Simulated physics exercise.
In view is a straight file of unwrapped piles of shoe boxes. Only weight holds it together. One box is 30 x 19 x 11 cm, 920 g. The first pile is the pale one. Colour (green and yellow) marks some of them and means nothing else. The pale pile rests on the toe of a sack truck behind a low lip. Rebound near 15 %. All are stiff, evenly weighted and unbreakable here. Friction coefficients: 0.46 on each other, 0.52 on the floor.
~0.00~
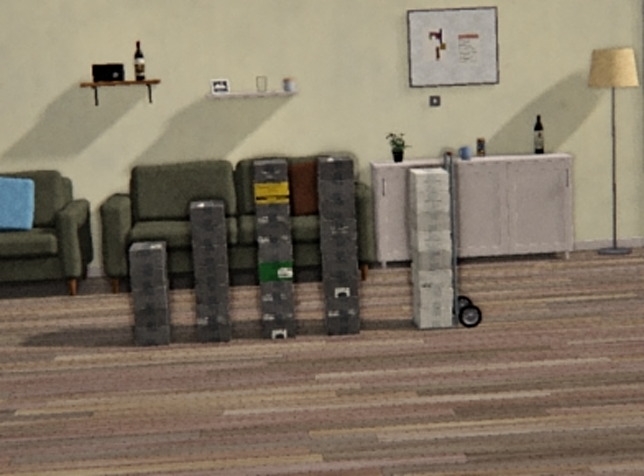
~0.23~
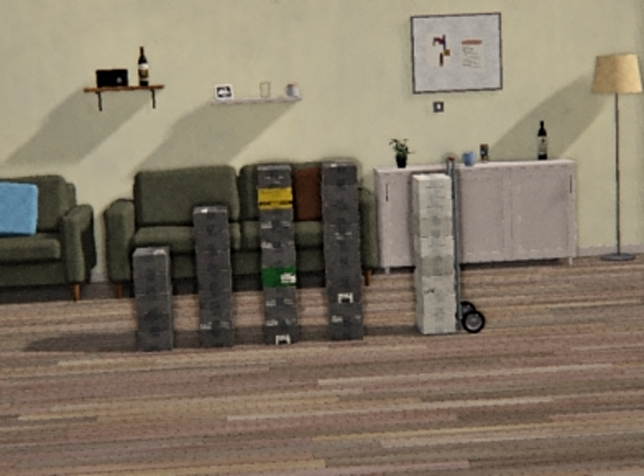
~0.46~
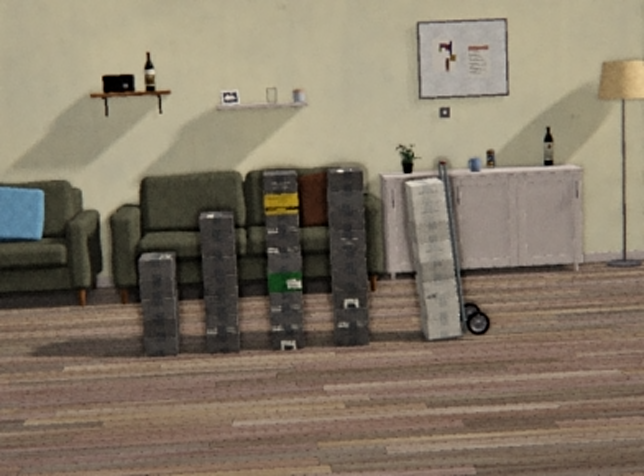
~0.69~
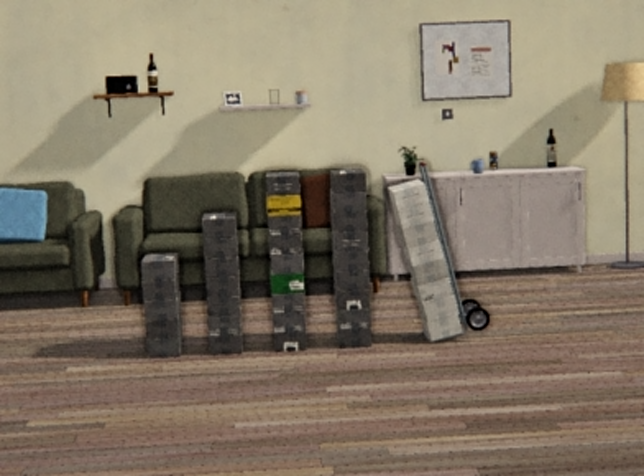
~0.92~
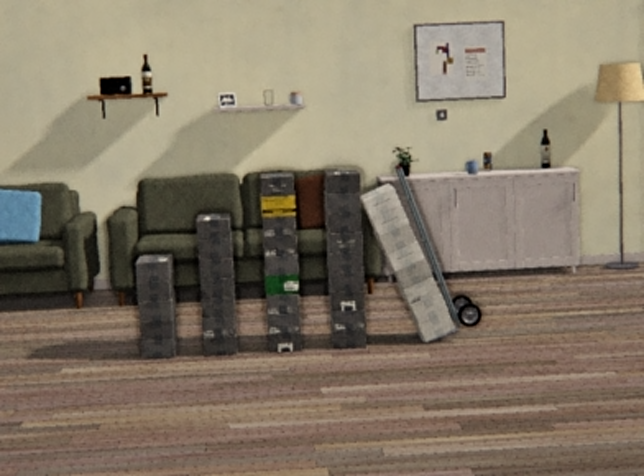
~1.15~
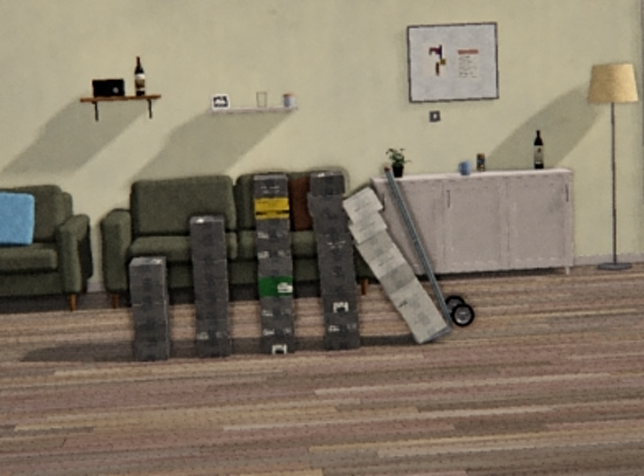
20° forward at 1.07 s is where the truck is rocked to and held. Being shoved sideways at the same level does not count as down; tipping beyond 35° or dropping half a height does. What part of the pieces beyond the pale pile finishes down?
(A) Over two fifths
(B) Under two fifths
(A) Over two fifths.
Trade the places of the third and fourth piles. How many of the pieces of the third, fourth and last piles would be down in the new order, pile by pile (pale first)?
After the swap, the third pile would have 6 down, the fourth 9 and the last 5.
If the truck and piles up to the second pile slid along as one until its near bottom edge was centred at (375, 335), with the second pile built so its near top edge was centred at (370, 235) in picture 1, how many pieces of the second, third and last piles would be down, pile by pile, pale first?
Pile by pile that makes second 2, third 0, last 0.
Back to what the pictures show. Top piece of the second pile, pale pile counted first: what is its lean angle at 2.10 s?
It tilts close to 20 degrees.
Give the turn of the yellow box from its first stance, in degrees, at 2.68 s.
I'd estimate close to 25°.
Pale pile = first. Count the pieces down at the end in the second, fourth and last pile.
Number of pieces - second 8, fourth 7, last 5.
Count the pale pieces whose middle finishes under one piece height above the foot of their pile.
The count is 1.
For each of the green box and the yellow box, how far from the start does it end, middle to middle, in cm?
Green 45, yellow 130.
By 2.10 s, 8 of the pale pile down; none of the 30 other boxes down, 20 disturbed; yellow box tilted 18°; green box tilted 18°.
By 2.68 s, 8 of the pale pile down; 28 of the 30 other boxes down; green box tilted 37°, 14 cm lower; yellow box tilted 23°, 24 cm lower.
When it is over (4.4 s), 8 of the pale pile down; 29 of the 30 other boxes down; green box tilted 37°, 16 cm lower; yellow box tilted 27°, 57 cm lower. That is 97 per cent. In pixels of the last frame, middles, green box near (201, 314), yellow box near (73, 313).
